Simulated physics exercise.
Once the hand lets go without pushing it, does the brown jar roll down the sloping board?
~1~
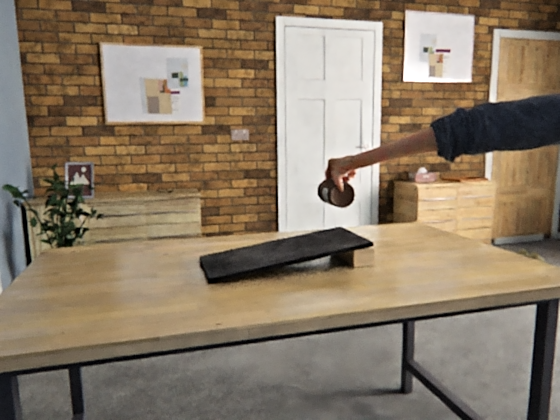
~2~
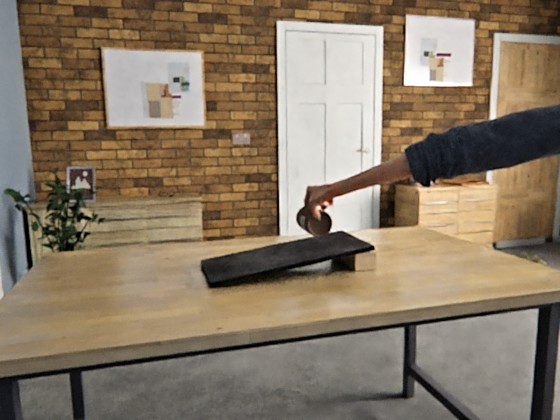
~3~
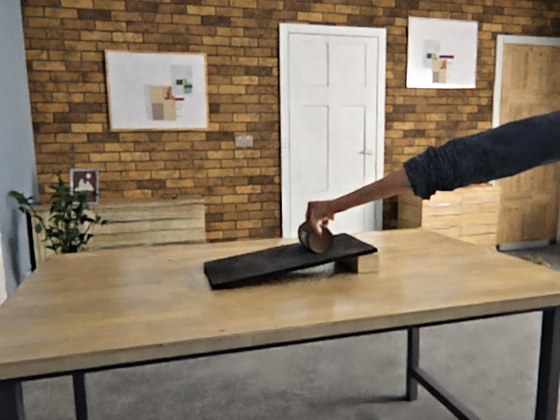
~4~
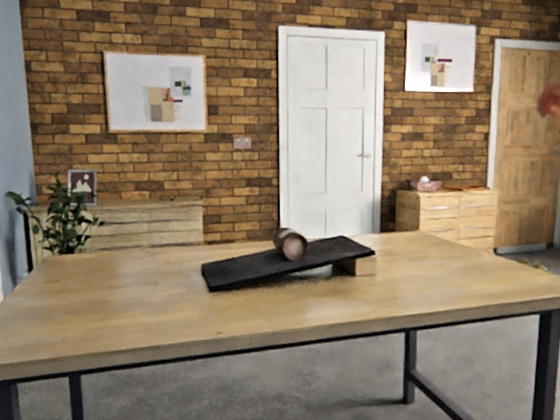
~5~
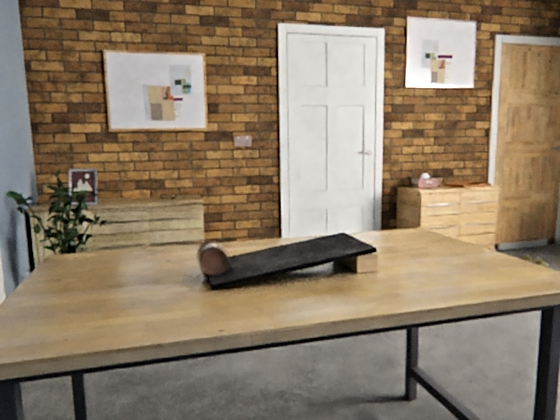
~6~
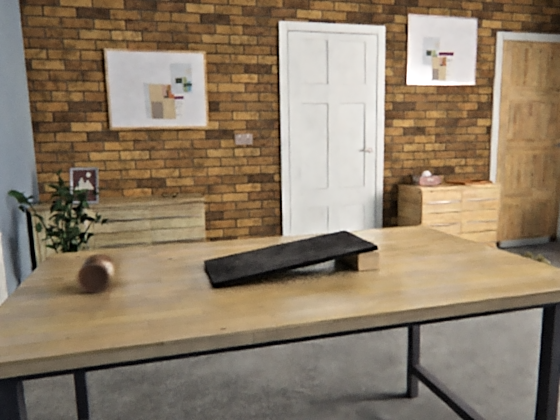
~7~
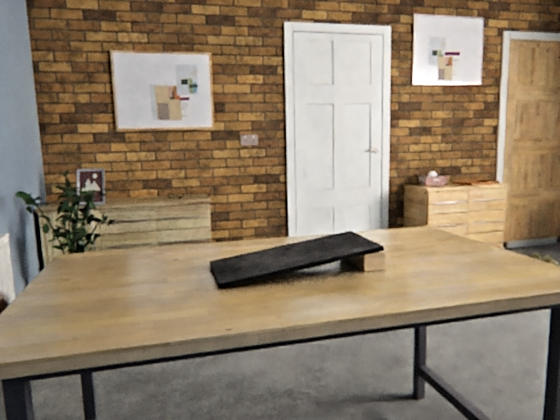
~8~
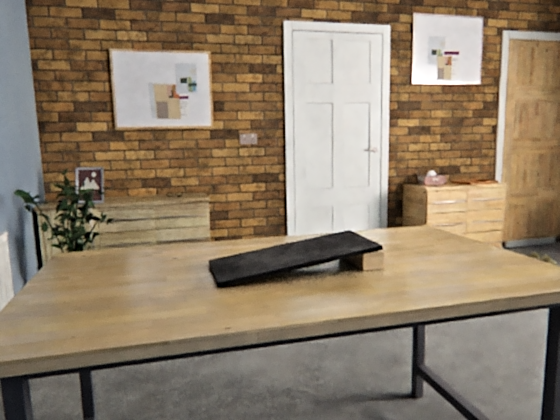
Yes, the brown jar lies on its side on the slope, so it rolls down to the left once released. It comes off the low end, crosses the table and goes out of view.
